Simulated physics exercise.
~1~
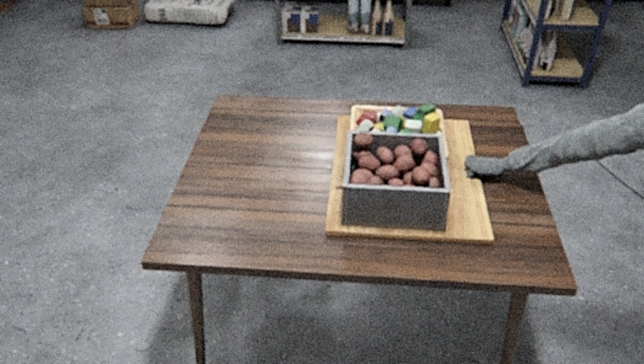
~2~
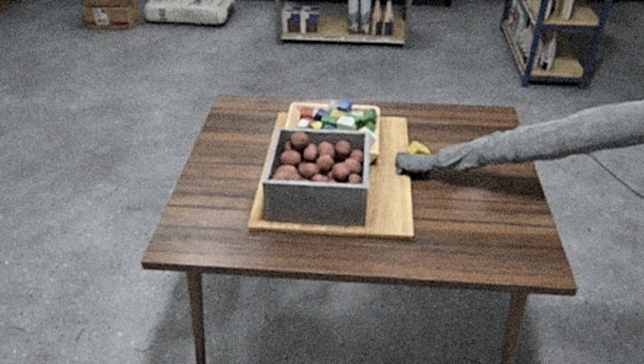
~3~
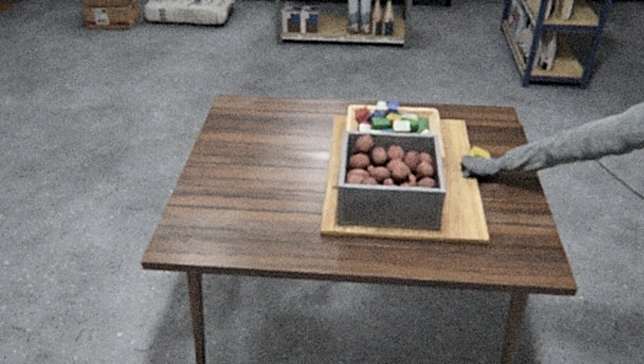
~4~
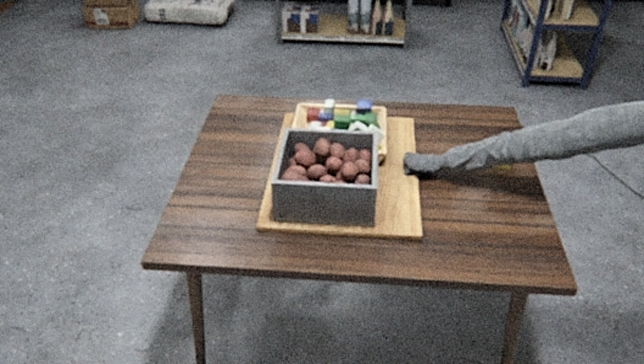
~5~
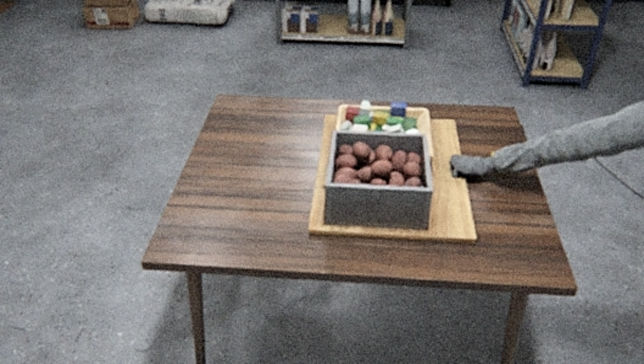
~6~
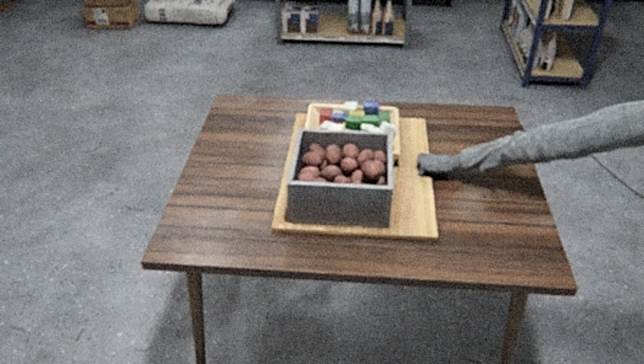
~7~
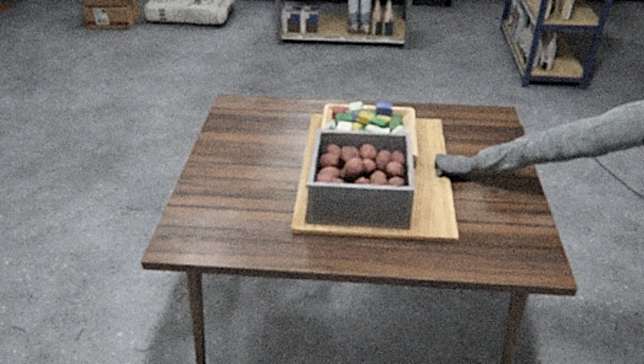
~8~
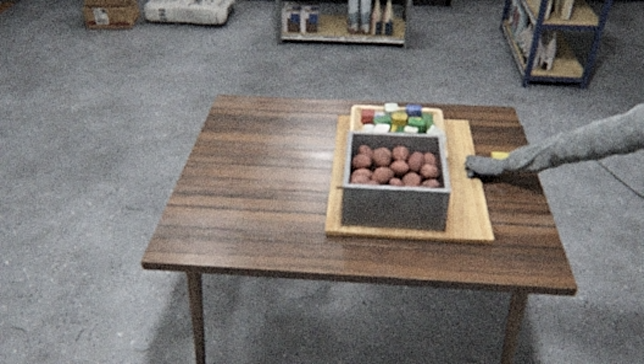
A gloved hand slides a board of potatoes and toy bricks left and right repeatedly.
